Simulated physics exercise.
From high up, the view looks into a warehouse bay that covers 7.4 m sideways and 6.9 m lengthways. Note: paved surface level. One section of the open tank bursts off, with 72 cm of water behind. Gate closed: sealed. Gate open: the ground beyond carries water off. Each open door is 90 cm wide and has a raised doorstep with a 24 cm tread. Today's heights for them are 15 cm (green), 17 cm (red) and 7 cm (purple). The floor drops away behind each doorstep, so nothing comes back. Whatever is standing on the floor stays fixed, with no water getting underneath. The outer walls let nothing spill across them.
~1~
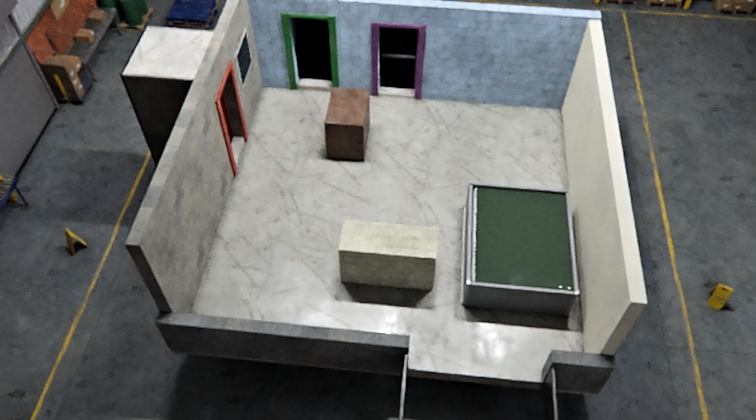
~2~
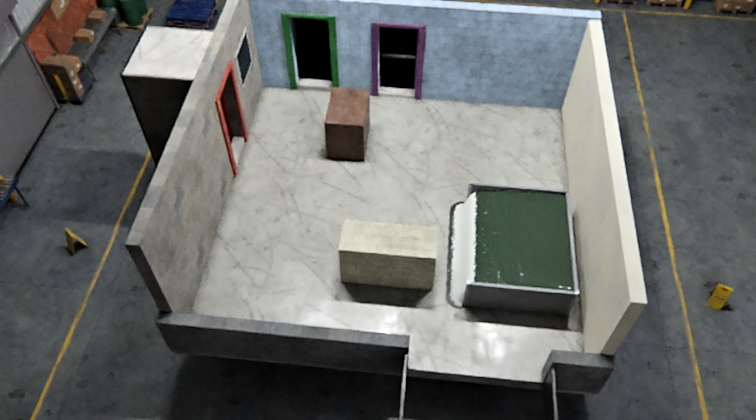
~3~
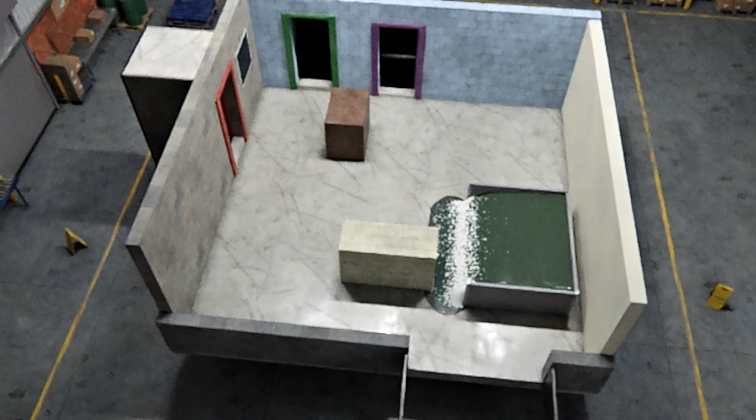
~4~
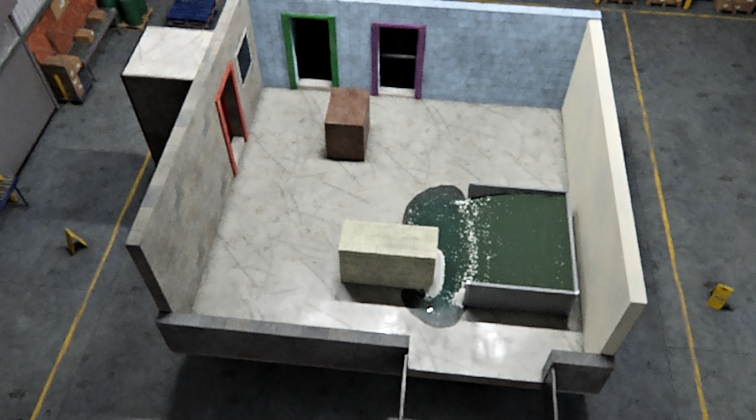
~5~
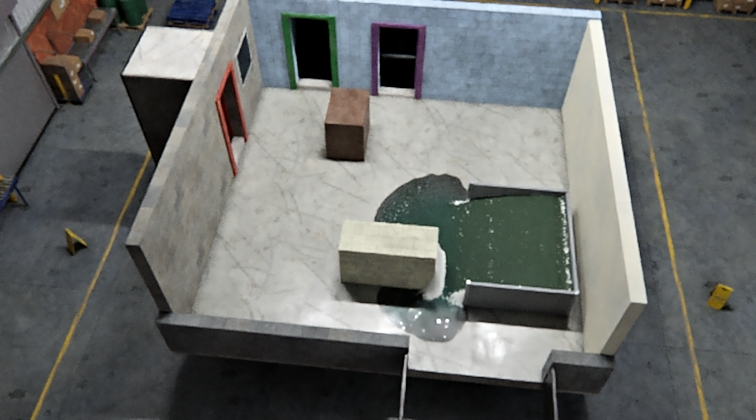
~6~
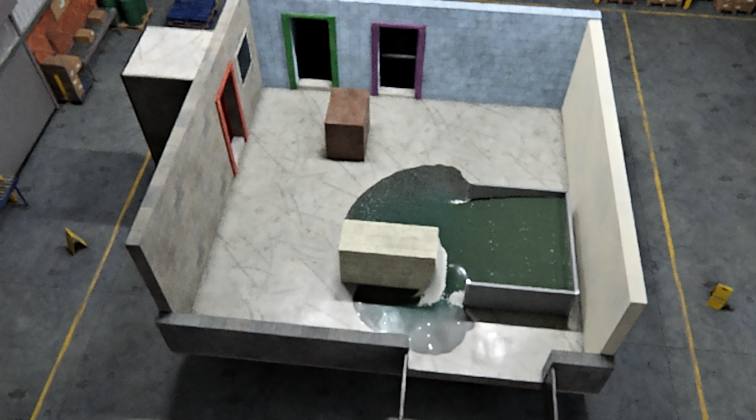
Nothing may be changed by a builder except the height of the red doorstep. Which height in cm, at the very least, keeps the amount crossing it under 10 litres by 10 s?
Close to 26 cm is just enough.
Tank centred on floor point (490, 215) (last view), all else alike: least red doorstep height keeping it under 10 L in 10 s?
Close to 30 cm would do it.
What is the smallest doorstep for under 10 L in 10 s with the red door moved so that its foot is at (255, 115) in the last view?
10.5 cm.
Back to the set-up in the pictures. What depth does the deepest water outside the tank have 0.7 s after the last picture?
I'd estimate roughly 46 cm.
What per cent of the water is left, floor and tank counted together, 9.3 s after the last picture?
What remains is some 84 per cent of the water.
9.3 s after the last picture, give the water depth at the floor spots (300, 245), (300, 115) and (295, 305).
Approx. 5 / 6 / 6 cm.
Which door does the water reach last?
The last one is the green door.
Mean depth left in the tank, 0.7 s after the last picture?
I'd put it at some 34 centimetres on average.
Then, 0.7 s after the last picture water covers 40 % of the floor, deepest (46 cm) near (441, 275); it has not reached the red door.
Then, 2.3 s after the last picture water covers 60 % of the floor, deepest (30 cm) near (234, 180); 28 cm at the red door, 38 litres in over its 17 cm doorstep.
Then, 9.3 s after the last picture water covers 95 % of the floor, deepest (13 cm) near (570, 202); 7 cm at the red door, 66 litres in over its 17 cm doorstep.
At the red door as built, the water peaked near 31 cm, 2.1 s after the last picture.
Run again over the same 10 s with other heights there, 18 litres in over 24 cm, 1 litre over 32 cm. The limit of 10 litres is kept from about 26 cm up.
